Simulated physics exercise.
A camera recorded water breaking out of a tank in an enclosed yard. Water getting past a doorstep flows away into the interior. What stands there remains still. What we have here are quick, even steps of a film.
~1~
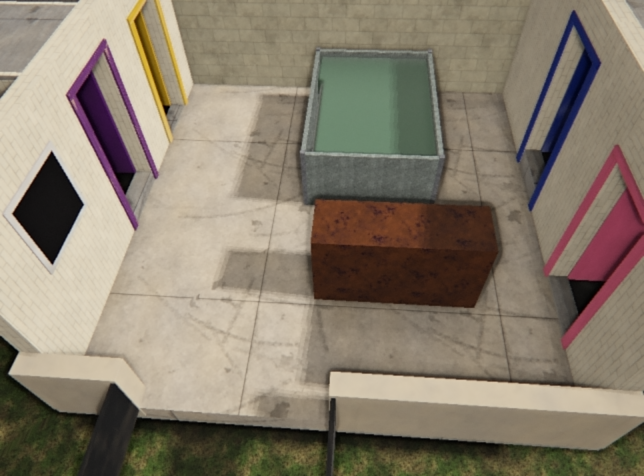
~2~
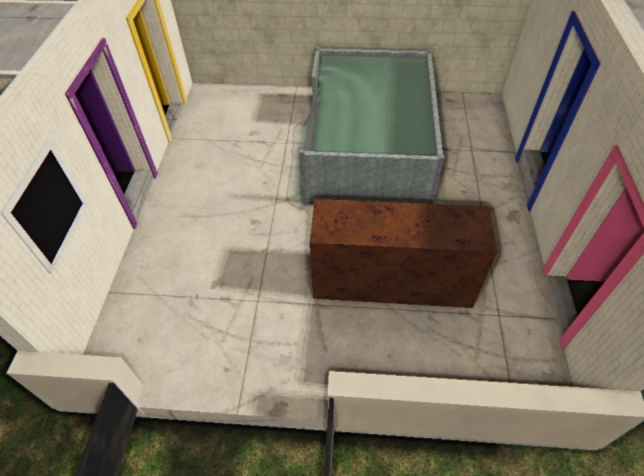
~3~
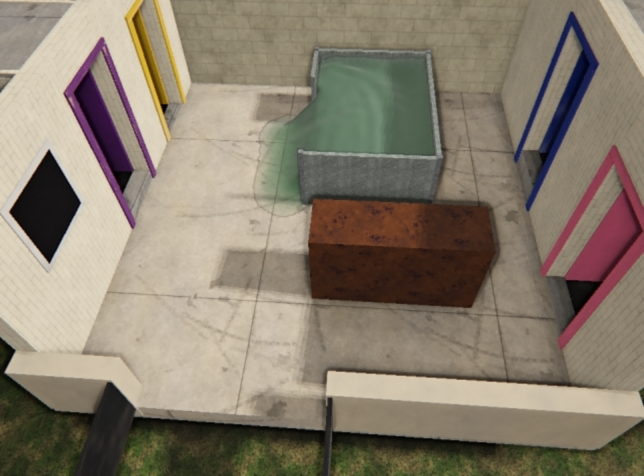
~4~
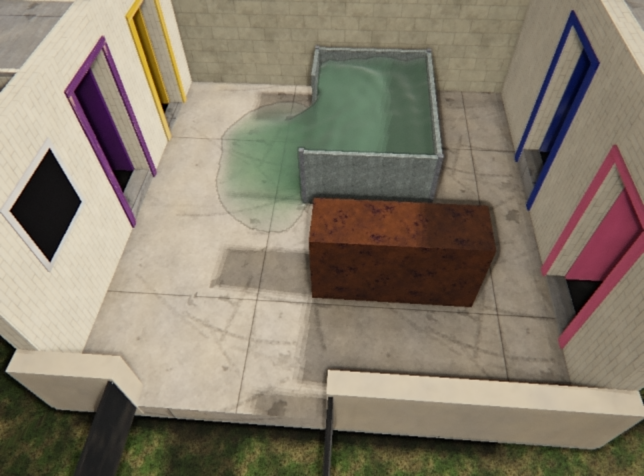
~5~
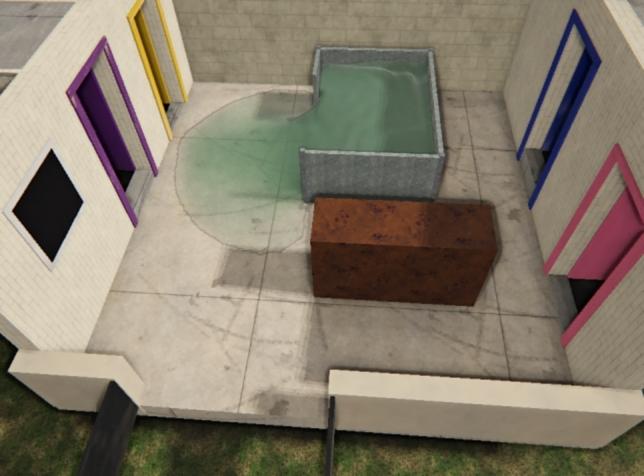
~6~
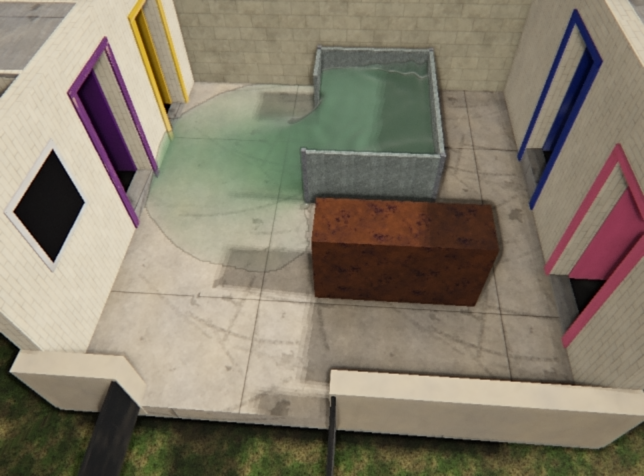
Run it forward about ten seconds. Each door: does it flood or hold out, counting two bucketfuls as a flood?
Purple door floods, blue door holds out, yellow door floods, pink door floods.
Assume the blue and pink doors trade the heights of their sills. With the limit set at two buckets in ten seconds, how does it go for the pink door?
The pink door falls short.
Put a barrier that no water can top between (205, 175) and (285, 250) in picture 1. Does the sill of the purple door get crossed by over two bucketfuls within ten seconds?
My reading: Purple is under.
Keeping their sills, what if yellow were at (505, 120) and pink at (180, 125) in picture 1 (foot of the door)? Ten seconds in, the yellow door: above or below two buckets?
As I see it, the yellow door comes in higher.
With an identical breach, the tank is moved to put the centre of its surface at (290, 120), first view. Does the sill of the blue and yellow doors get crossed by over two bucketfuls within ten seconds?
Briefly, blue ends up below while yellow ends up above.
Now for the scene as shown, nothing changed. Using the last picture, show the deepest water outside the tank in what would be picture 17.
My finger goes to (77, 379).
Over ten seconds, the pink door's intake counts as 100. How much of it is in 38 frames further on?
Around 25 in a hundred.
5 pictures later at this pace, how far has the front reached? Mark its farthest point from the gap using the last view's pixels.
The farthest wet point should be near (94, 336).
A moment on, water covers 40 % of the floor; the purple door over two buckets in, the blue door not reached, the yellow door far over two buckets in, the pink door not reached.
Next, water covers 45 % of the floor; the purple door far over two buckets in, the blue door not reached, the yellow door far over two buckets in, the pink door not reached.
Then, water covers 60 % of the floor; the purple door far over two buckets in, the blue door not reached, the yellow door far over two buckets in, the pink door not reached.
Later, water covers 80 % of the floor; the purple door far over two buckets in, the blue door wet at the sill, nothing in, the yellow door far over two buckets in, the pink door under two buckets in.
In the end, water covers 95 % of the floor; the purple door far over two buckets in, the blue door wet at the sill, nothing in, the yellow door far over two buckets in, the pink door over two buckets in.
